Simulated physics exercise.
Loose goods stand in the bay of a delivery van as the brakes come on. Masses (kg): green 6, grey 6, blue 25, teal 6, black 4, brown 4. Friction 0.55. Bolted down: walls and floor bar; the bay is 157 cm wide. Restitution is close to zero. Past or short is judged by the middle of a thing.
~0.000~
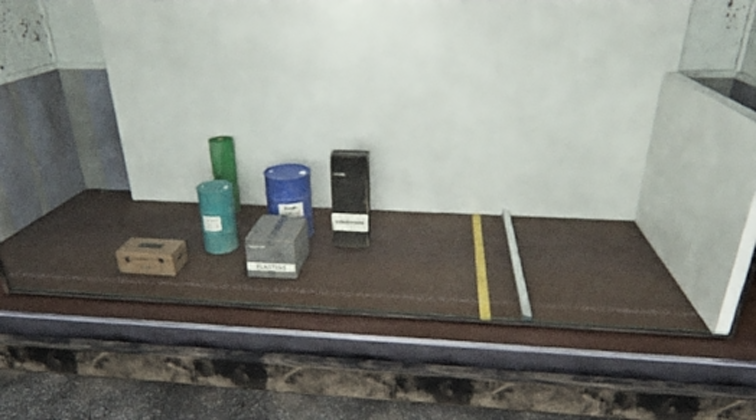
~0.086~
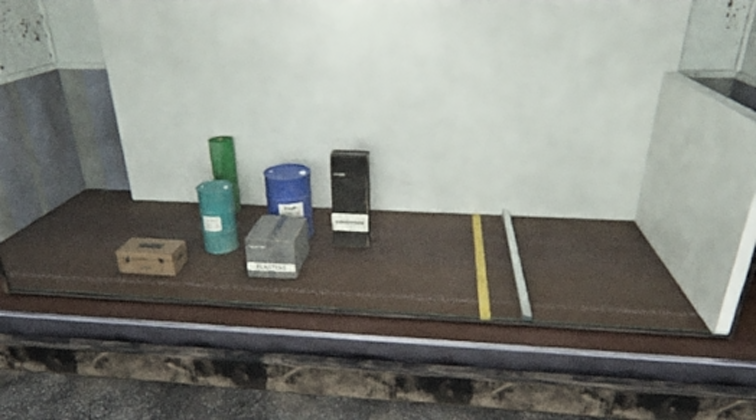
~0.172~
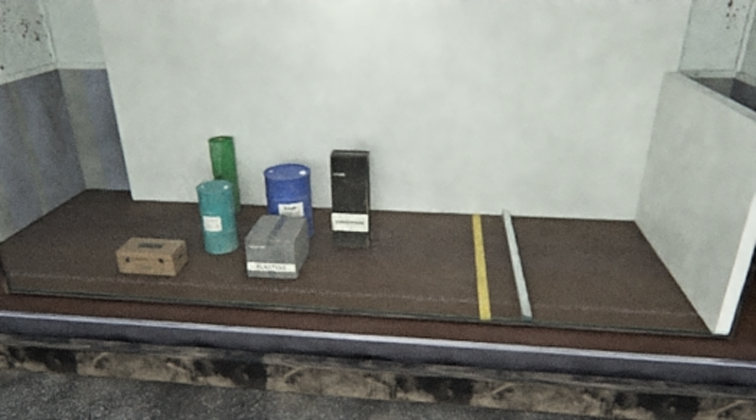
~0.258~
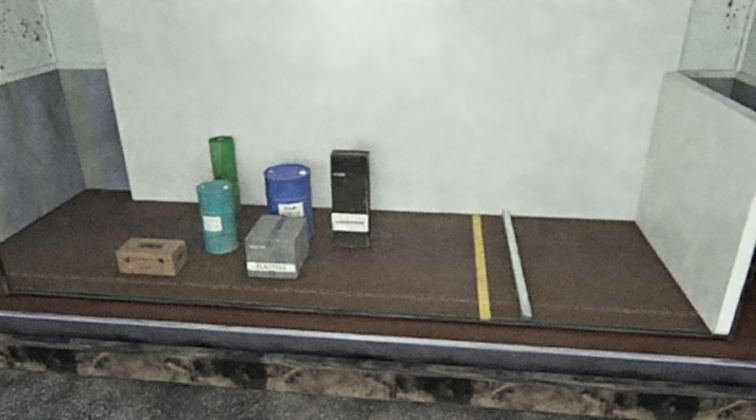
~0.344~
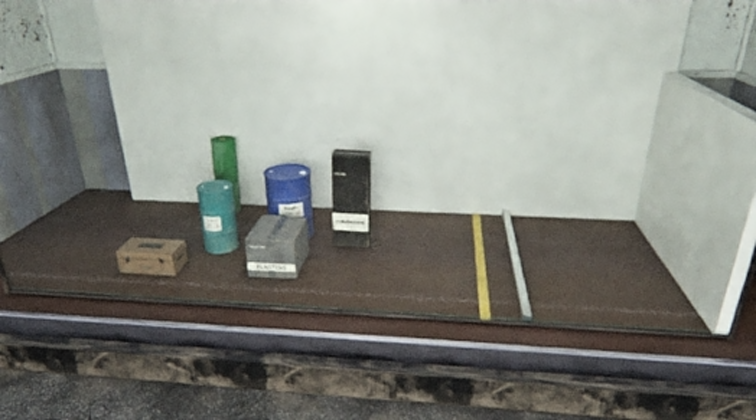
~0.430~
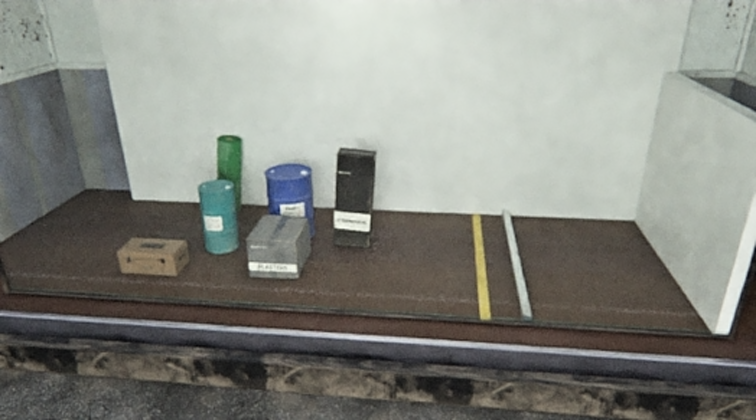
The black tall box shifts slightly right while the goods around it barely move.
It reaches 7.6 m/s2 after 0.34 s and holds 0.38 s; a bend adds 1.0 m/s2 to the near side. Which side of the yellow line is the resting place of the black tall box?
In the end the black tall box stops short of the yellow line.
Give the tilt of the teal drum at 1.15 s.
About 90°.
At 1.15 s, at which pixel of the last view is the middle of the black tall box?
Around (459, 236).
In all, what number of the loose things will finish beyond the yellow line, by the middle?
In all, 0.
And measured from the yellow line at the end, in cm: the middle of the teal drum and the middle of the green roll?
Teal drum 140 short, green roll 110 short.
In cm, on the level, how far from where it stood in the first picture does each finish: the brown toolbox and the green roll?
About: Brown toolbox 45, green roll 100.
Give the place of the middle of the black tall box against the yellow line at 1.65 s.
About 15 cm short of it.
After 0.75 s the black tall box is 57 cm short of the yellow line, tilted 60°, near (403, 208) in the last picture's view.
After 1.15 s the black tall box is 16 cm short of the yellow line, tilted 90°, near (459, 236) in the last picture's view; the brown toolbox 185 cm short of the yellow line, tilted 0°.
After 1.65 s the black tall box is 16 cm short of the yellow line, tilted 90°, near (459, 236) in the last picture's view.
Final state at 3.1 s, green roll stops short of the yellow line; grey carton stops short of the yellow line; blue drum stops short of the yellow line; teal drum stops short of the yellow line; black tall box stops short of the yellow line; brown toolbox stops short of the yellow line.
